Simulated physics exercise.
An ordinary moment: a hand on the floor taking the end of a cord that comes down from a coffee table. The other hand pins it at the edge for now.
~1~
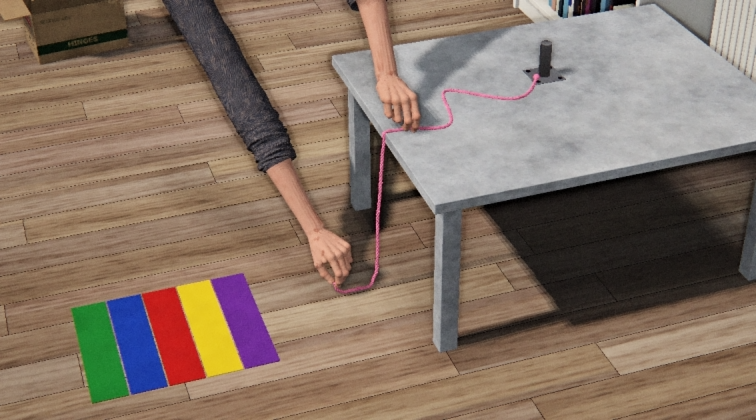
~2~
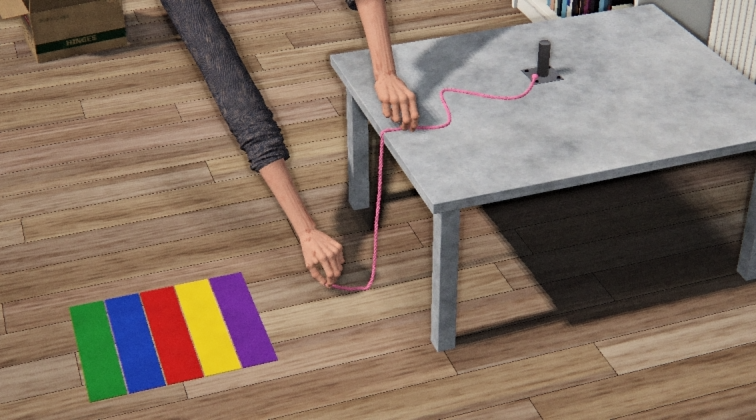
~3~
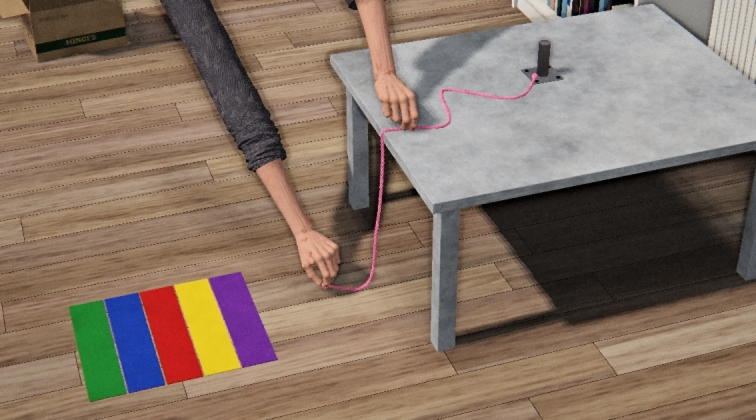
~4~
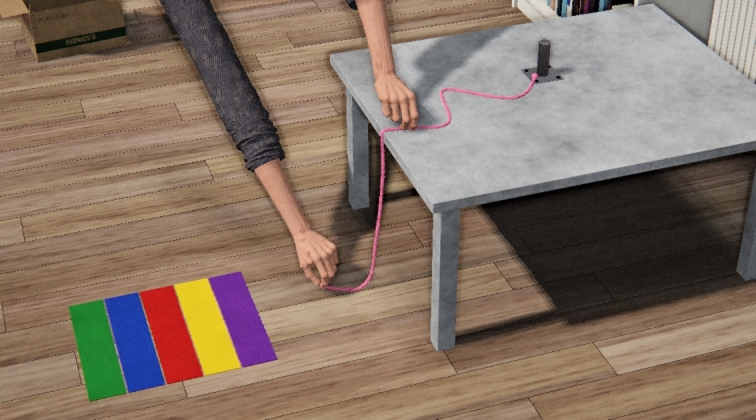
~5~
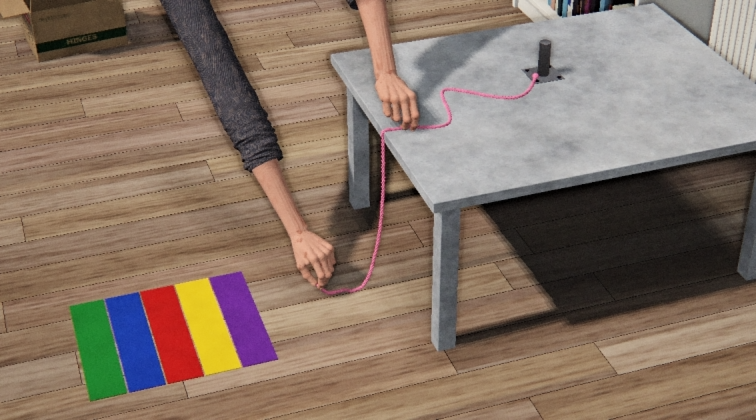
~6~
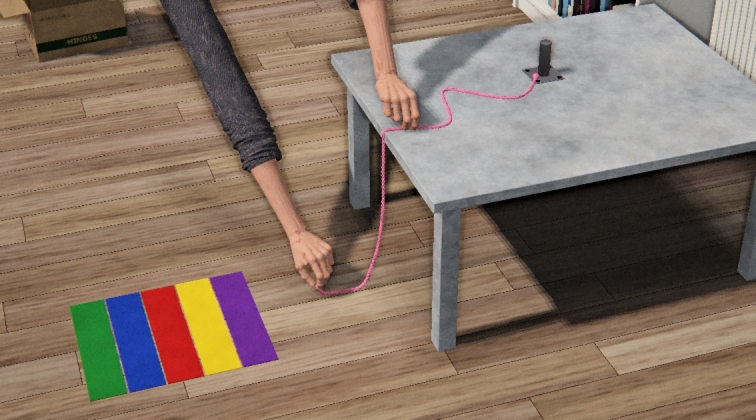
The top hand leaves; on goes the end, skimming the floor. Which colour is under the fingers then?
The blue one.
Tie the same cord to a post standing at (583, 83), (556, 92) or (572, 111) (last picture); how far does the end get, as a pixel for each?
Near (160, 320), (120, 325) and (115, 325).
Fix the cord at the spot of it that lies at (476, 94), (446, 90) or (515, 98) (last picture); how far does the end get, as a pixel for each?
In that order: (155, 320), (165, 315) and (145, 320).
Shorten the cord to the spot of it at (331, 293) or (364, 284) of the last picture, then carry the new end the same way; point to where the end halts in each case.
In that order: (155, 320) and (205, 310).
Soon after, end near (185, 313); over red.
Then, end near (150, 320); over blue.
At full stretch, end near (128, 325); over blue. It halts on the blue strip.
